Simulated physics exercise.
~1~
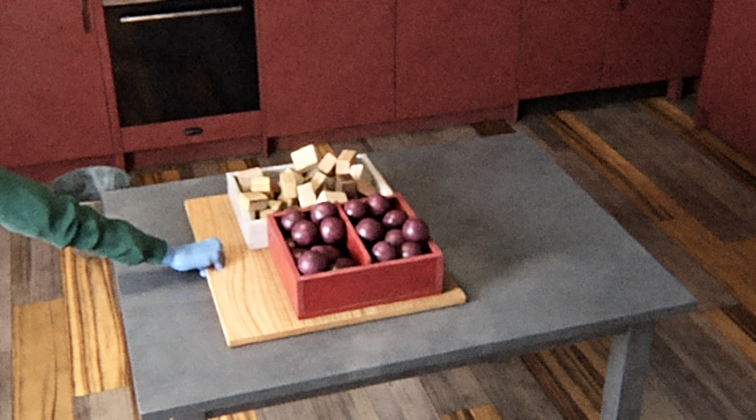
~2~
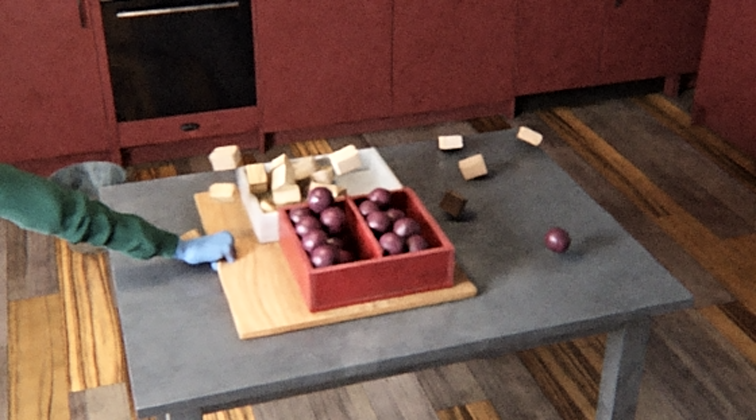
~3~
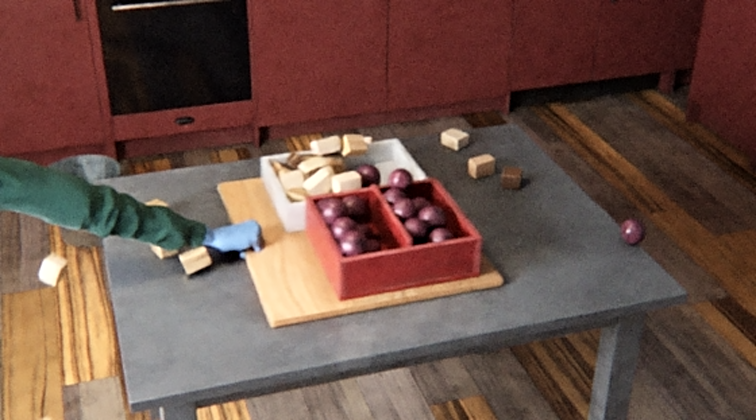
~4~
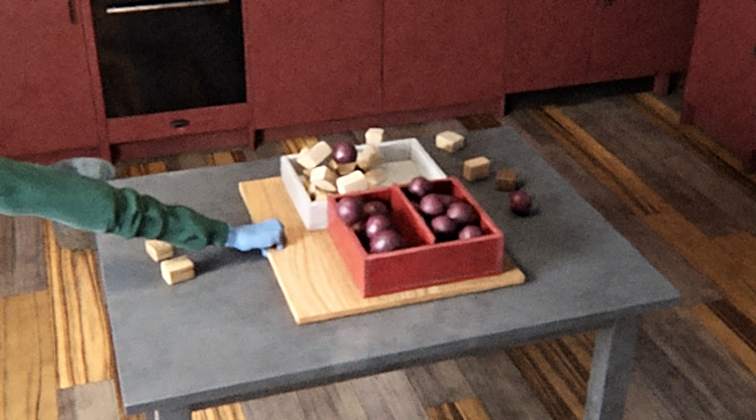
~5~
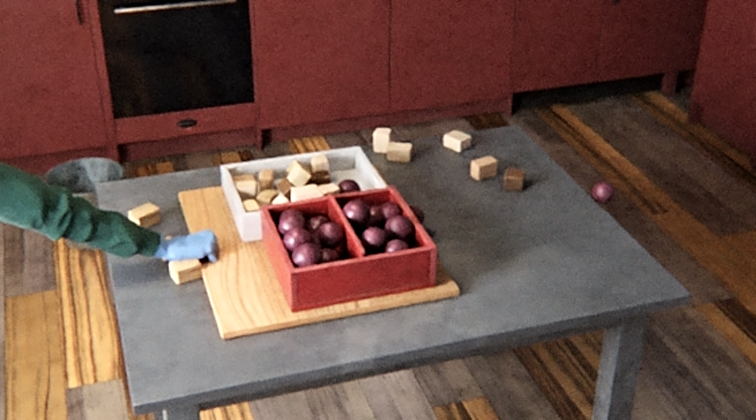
A board with two totes slides right then back left, spilling wooden blocks and a few onions.
